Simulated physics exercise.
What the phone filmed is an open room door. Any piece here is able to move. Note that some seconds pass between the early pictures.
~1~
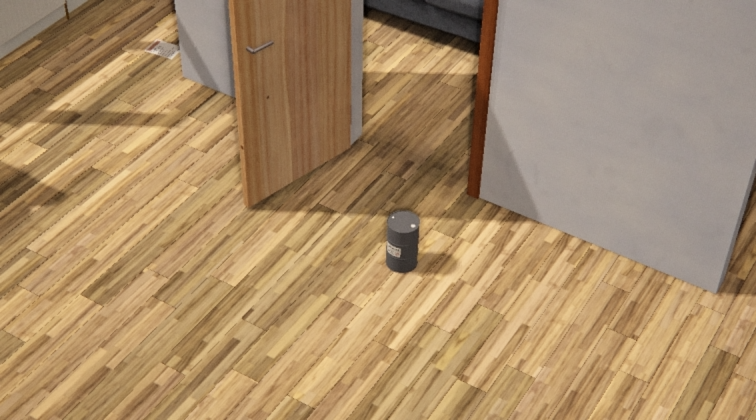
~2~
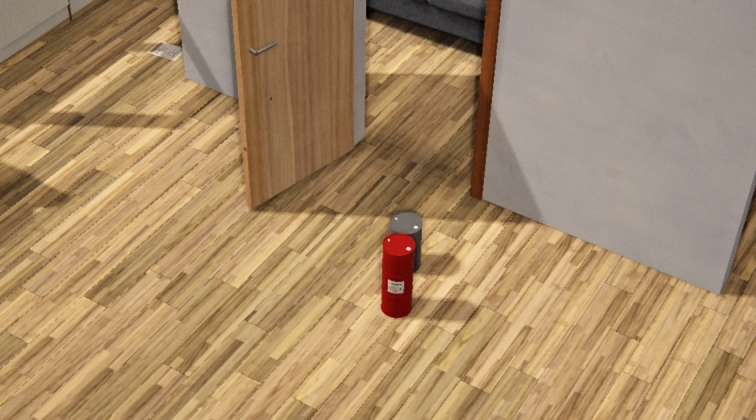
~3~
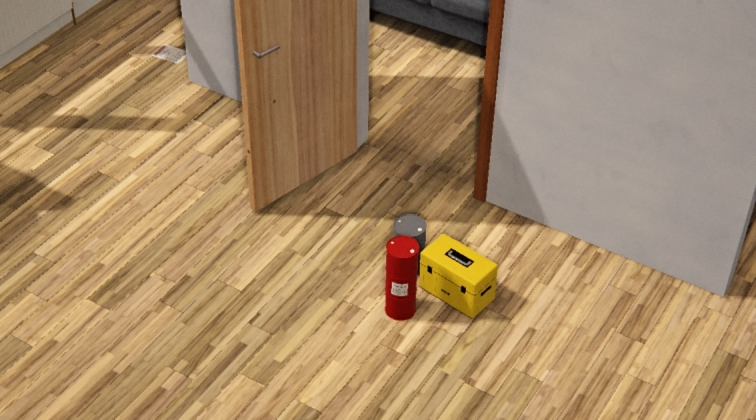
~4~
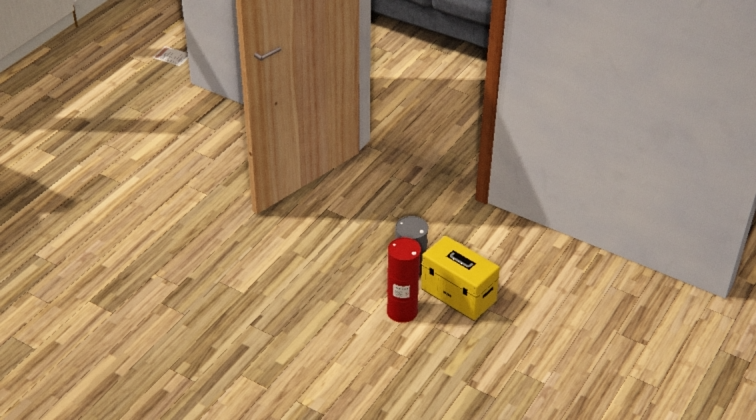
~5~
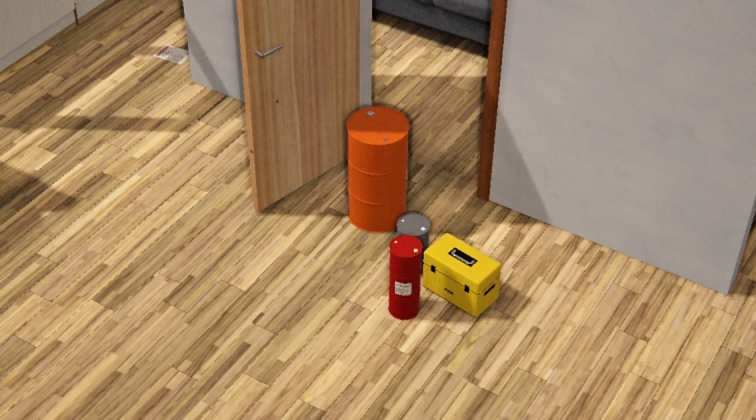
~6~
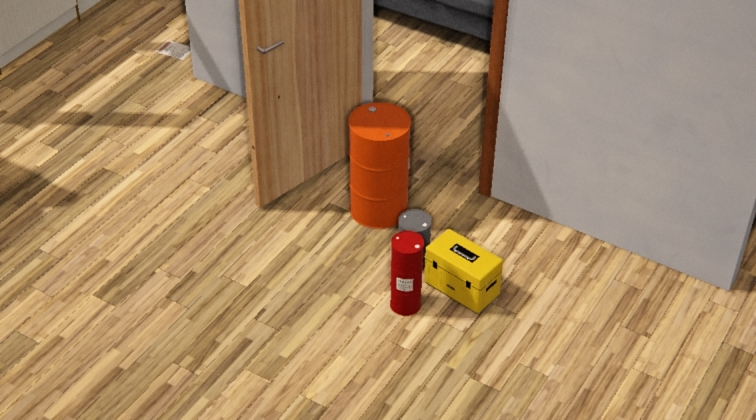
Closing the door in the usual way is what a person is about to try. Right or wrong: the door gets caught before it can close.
Right.
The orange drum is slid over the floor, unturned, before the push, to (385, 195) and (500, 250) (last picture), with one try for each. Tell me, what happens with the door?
Held up partway; Swings all the way.
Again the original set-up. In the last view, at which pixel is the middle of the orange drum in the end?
End position, last frame: About (398, 167).
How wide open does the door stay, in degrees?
Close to 55 degrees, I'd say.
Then, 0.60 s after the last picture, door at 79°.
Then, 0.90 s after the last picture, door at 61°; orange drum slid a little near (388, 167).
At rest, door at 55°; all 4 in place. Seen from the same camera at the end, orange drum near (398, 167).
